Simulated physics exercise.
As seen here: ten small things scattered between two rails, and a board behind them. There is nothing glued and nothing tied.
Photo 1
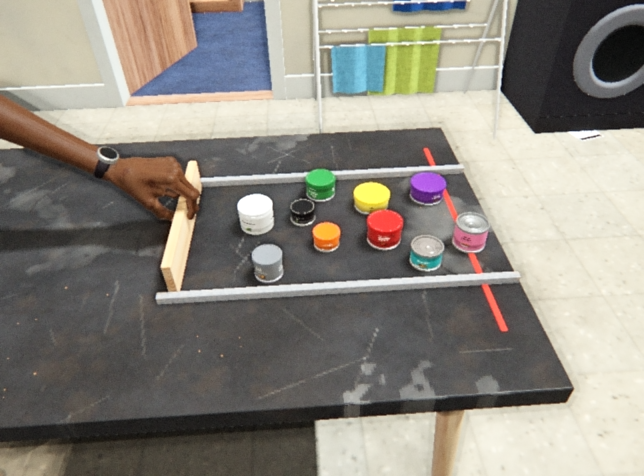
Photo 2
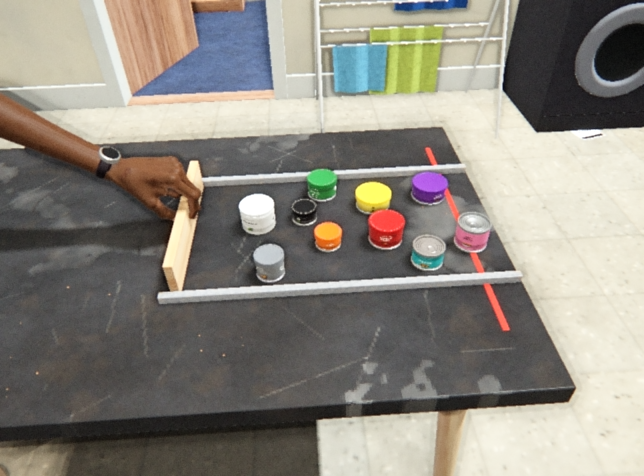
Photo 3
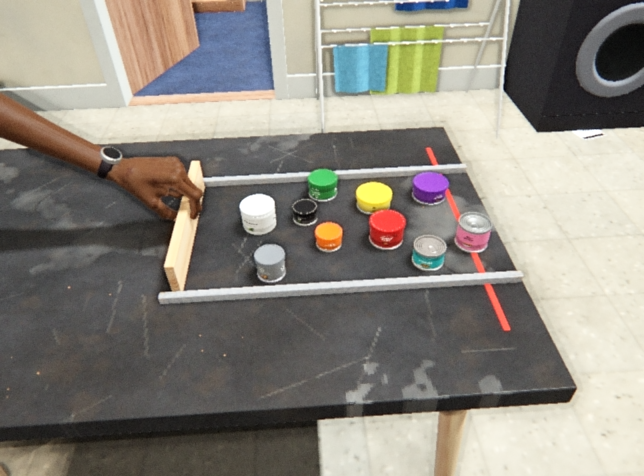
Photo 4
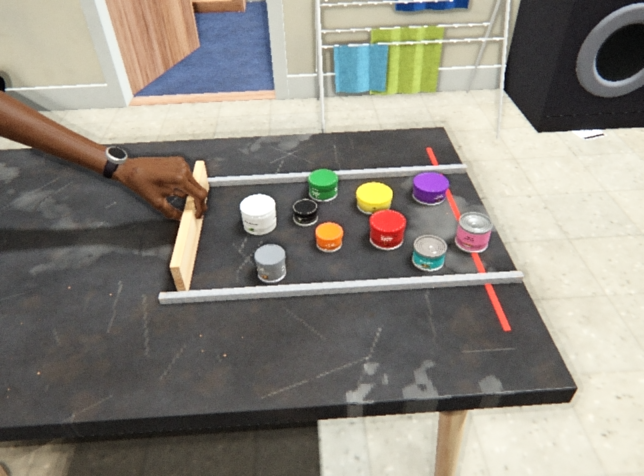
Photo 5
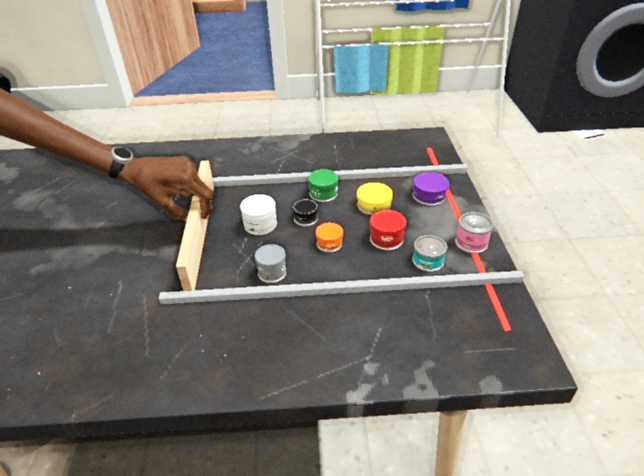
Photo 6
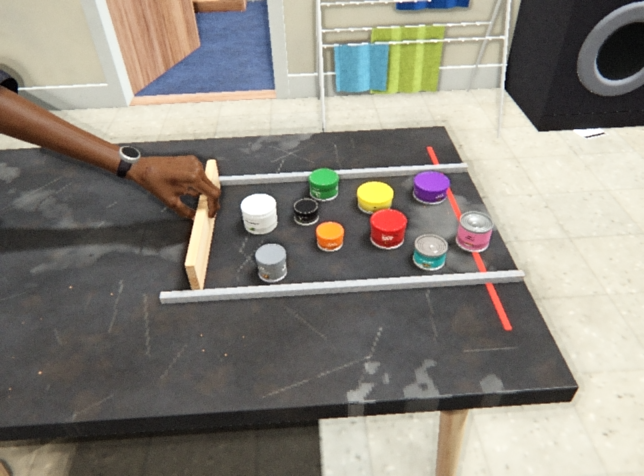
On a dark table, a hand slides a wooden board slightly right toward scattered small pots.
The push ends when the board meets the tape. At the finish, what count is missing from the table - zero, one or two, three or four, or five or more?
Missing: Five or more.
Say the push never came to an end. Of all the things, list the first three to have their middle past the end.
They are the purple tin, then the pink pot, then the yellow tin.
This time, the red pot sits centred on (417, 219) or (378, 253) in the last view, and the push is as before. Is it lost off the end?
Order of tries: Off, off.
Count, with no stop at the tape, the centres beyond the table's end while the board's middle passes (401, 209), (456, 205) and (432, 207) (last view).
Respectively 0, 5 and 2.
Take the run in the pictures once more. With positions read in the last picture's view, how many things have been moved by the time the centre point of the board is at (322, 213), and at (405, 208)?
6 and 10.
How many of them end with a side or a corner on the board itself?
That would be 5 of them.
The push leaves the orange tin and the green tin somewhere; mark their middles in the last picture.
Roughly (481, 228); the other one roughly (460, 174).
Early on, none off yet; pink pot at rest near (474, 232); purple tin at rest near (431, 188); turquoise tin at rest near (430, 253).
A while later, none off yet; pink pot at rest near (474, 232); purple tin travelled a little near (450, 187); turquoise tin at rest near (431, 253).
Finally, the number that fall off is five or more; lost, yellow tin, red pot, turquoise tin, purple tin and pink pot.
